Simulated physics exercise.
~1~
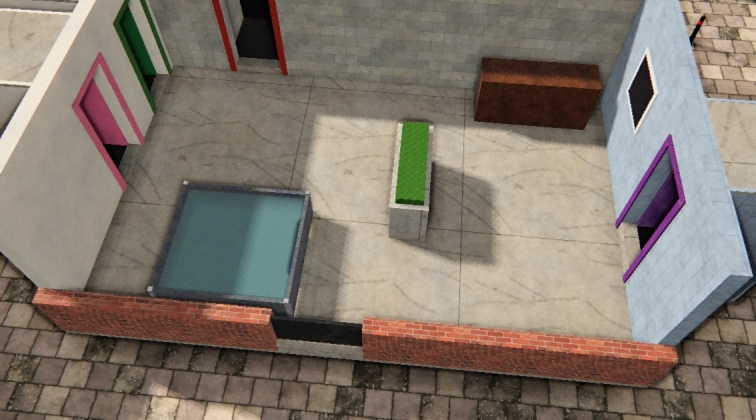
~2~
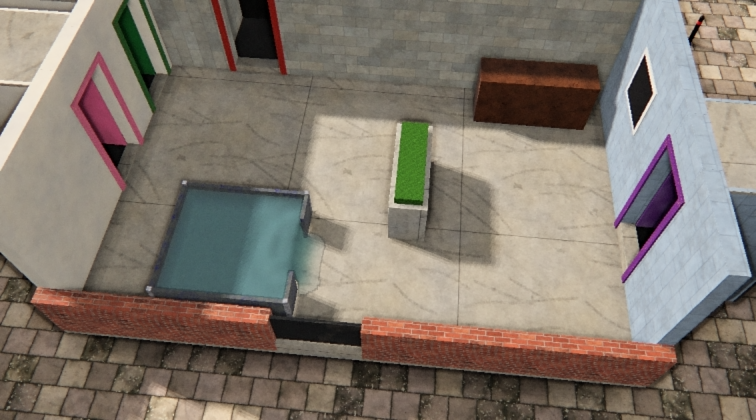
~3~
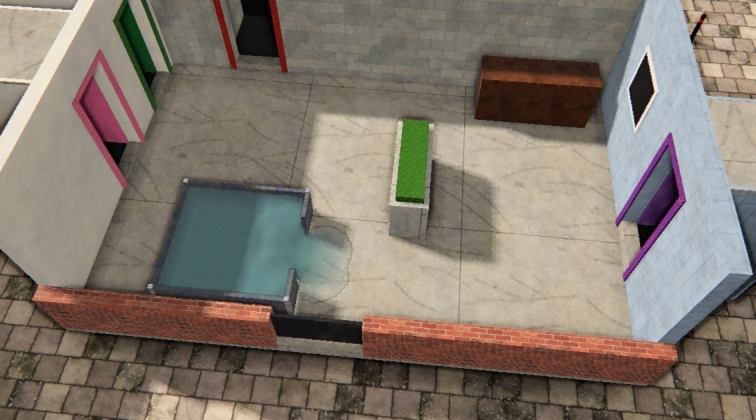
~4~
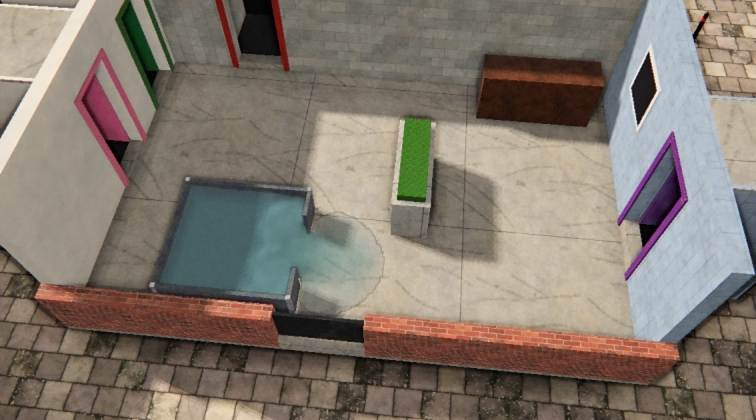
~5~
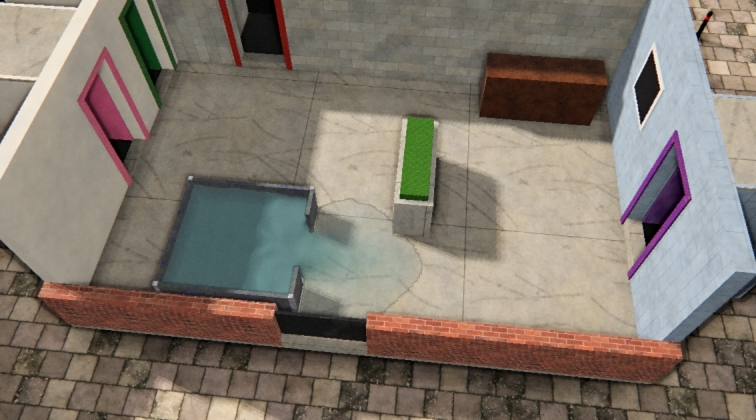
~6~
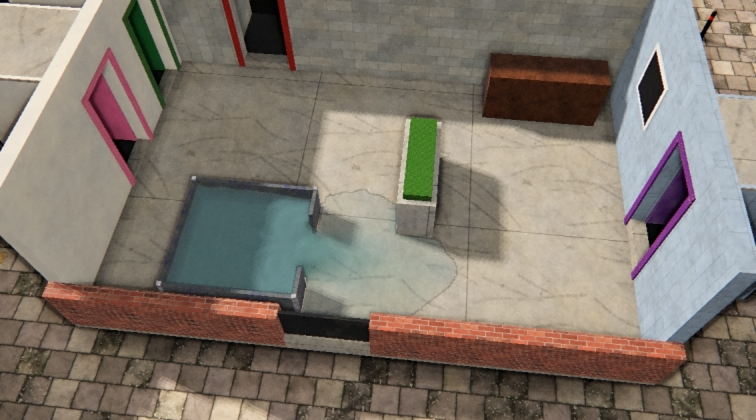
In this clip, a water-filled tank stands in a walled yard beside a grass-topped planter; a gap opens in its right side, and water pours out, spreading rightward across the paved floor past the planter's near end.
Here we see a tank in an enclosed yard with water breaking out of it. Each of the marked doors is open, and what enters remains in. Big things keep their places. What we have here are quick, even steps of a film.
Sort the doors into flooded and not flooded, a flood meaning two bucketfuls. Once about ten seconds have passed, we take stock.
Sorted: Red door - not flooded; pink door - not flooded; green door - not flooded; purple door - not flooded.
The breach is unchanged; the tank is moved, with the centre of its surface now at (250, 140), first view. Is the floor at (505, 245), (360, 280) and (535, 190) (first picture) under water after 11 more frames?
In turn: Clear, wet, dry.
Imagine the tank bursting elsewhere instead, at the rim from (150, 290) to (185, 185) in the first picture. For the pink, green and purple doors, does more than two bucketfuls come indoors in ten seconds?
Going through them, the pink one clears the cutoff, the green one clears the cutoff, the purple one falls below the cutoff.
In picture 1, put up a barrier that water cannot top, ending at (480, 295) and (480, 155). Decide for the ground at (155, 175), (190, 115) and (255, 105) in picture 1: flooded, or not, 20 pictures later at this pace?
Results in sequence: Bone-dry / bone-dry / bone-dry.
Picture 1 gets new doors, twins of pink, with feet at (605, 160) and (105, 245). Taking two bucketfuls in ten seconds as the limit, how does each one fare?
Exceeds the limit; falls short.
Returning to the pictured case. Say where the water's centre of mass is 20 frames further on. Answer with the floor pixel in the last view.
That puts it at around (379, 256).
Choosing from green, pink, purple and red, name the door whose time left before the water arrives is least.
Clearly the purple door.
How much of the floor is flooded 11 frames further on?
It should be close to 30 %.
A moment on, water covers 20 % of the floor; the red door not reached, the pink door not reached, the green door not reached, the purple door not reached.
Next, water covers 30 % of the floor; the red door not reached, the pink door not reached, the green door not reached, the purple door wet at the sill, nothing in.
Then, water covers 40 % of the floor; the red door not reached, the pink door not reached, the green door not reached, the purple door wet at the sill, nothing in.
Later, water covers 60 % of the floor; the red door wet at the sill, nothing in, the pink door not reached, the green door not reached, the purple door wet at the sill, nothing in.
In the end, water covers 75 % of the floor; the red door wet at the sill, nothing in, the pink door not reached, the green door not reached, the purple door wet at the sill, nothing in.
